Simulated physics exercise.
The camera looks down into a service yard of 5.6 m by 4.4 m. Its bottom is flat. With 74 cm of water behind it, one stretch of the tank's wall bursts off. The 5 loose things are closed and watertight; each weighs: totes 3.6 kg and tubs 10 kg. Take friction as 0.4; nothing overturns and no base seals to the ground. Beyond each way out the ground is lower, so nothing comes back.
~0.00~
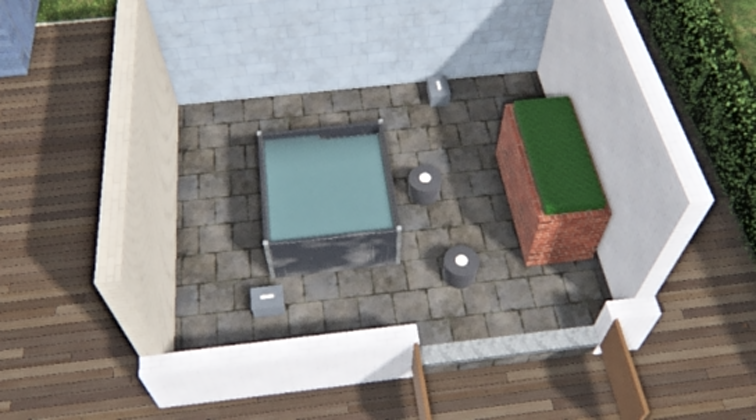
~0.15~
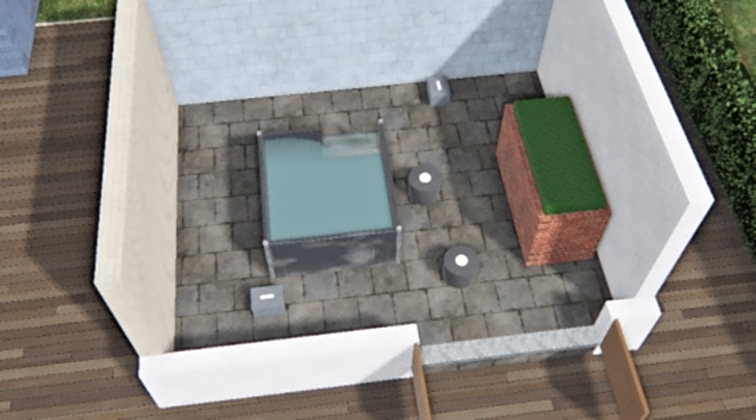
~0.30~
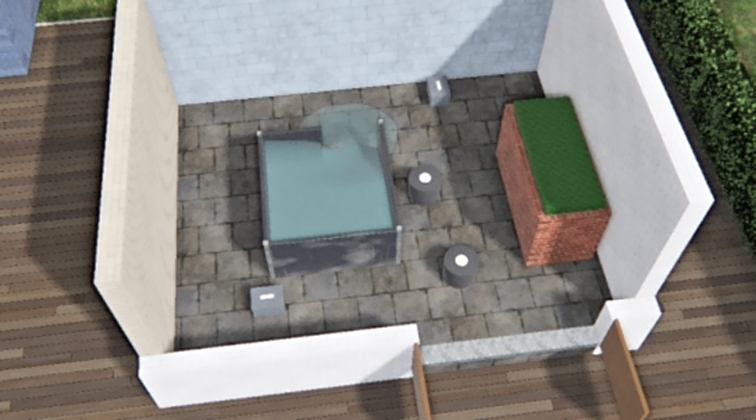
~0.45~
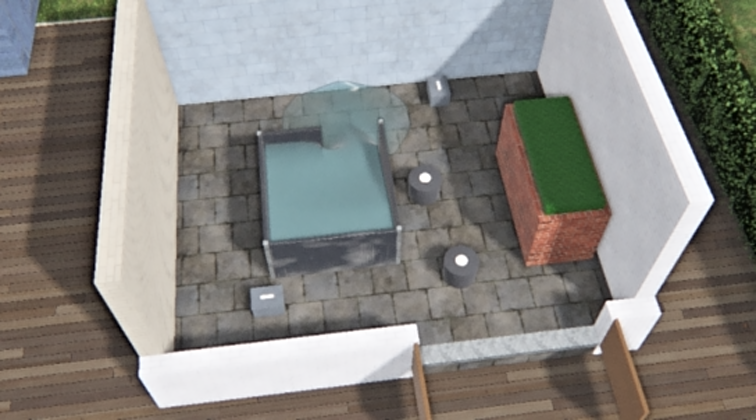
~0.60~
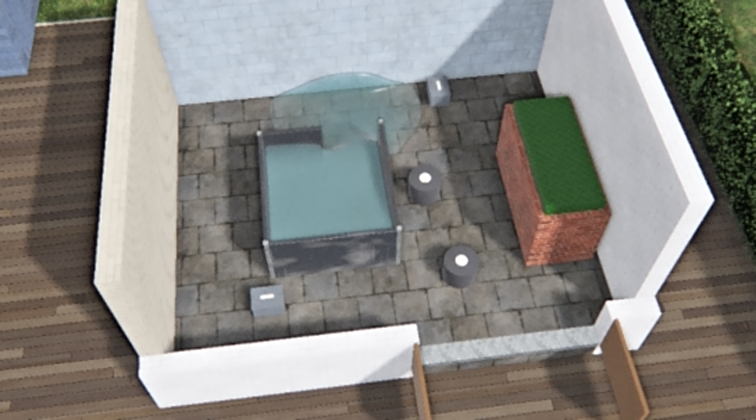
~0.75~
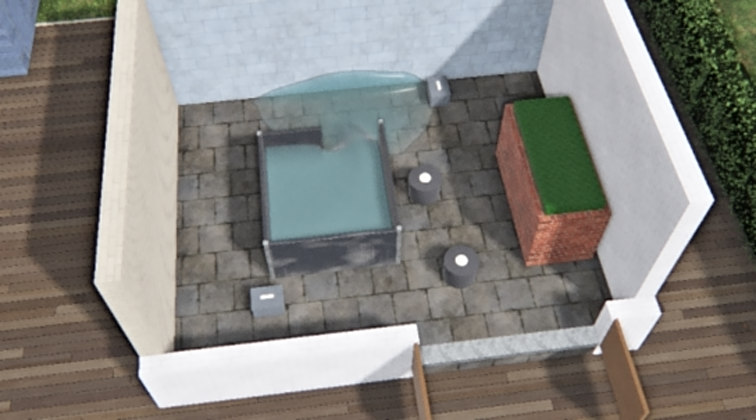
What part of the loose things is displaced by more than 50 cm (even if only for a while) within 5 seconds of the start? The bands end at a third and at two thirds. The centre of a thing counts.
Share: Between one and two thirds.
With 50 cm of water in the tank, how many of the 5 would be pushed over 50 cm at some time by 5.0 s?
Then 1.
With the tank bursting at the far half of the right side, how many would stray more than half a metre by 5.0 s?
In that case 4 of them.
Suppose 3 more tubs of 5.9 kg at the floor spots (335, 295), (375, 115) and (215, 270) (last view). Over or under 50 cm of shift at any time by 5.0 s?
In turn: Short of it, over, more.
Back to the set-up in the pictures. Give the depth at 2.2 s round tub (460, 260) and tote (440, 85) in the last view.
About 0 and 11 cm.
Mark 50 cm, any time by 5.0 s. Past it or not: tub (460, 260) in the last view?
Answer: Under.
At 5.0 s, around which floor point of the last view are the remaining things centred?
Around (388, 233).
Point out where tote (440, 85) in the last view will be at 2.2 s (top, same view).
Around (541, 127).
After 1.1 s 0 of 5 are over 50 cm from their spots; 0 afloat.
After 2.2 s 1 of 5 are over 50 cm from their spots; 1 afloat.
After 3.5 s 1 of 5 are over 50 cm from their spots; 1 afloat.
After 5.0 s 3 of 5 are over 50 cm from their spots, and 3 have been at some point; 2 afloat.
